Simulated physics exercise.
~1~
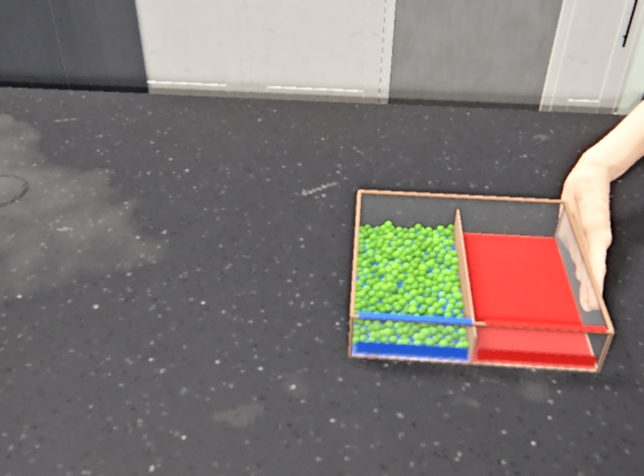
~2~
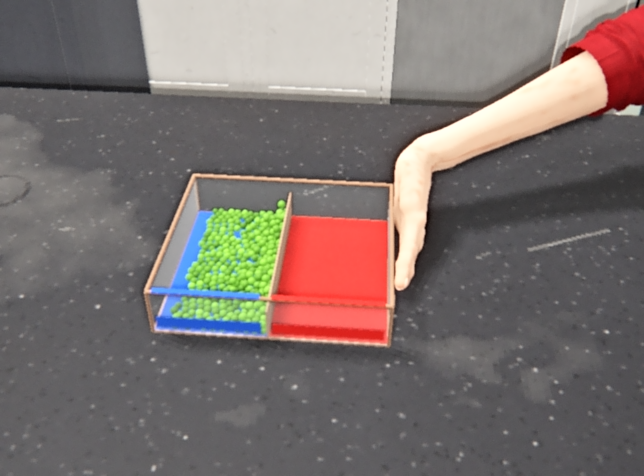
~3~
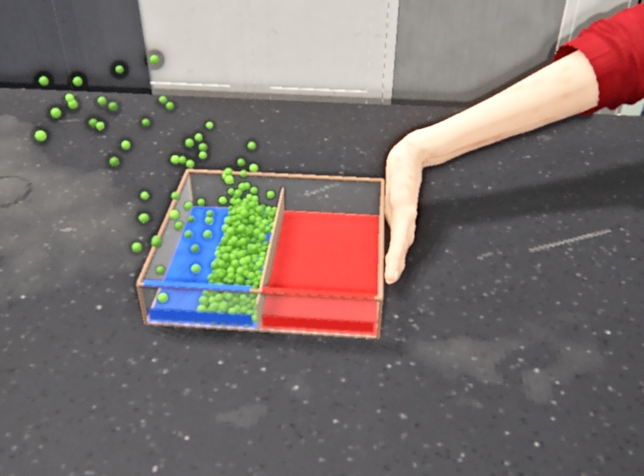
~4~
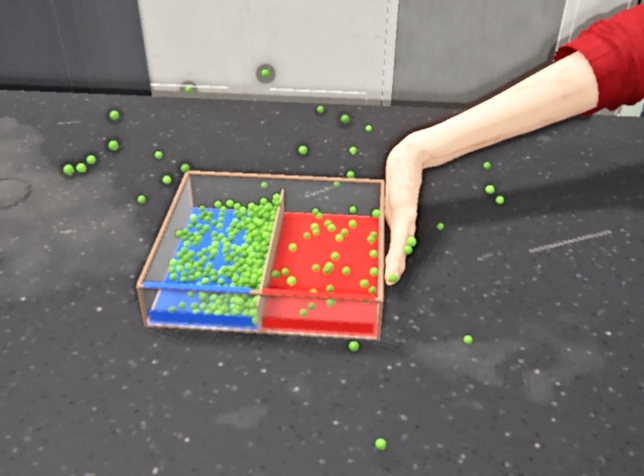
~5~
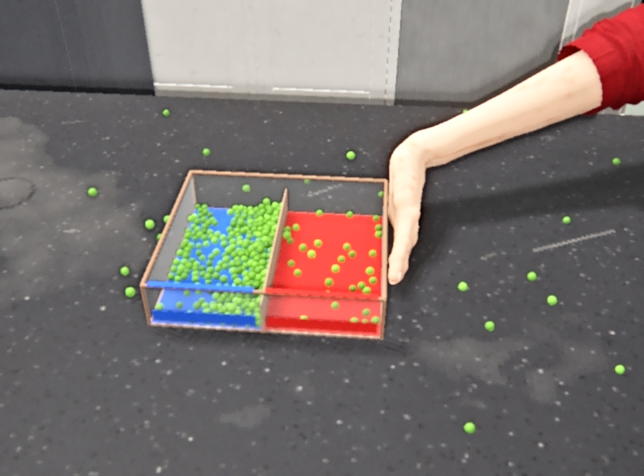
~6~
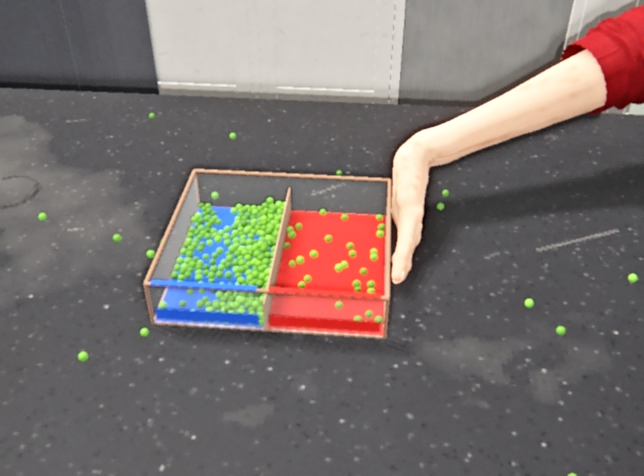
A hand-pushed tray slides left and stops, scattering green balls into its red side and outside.
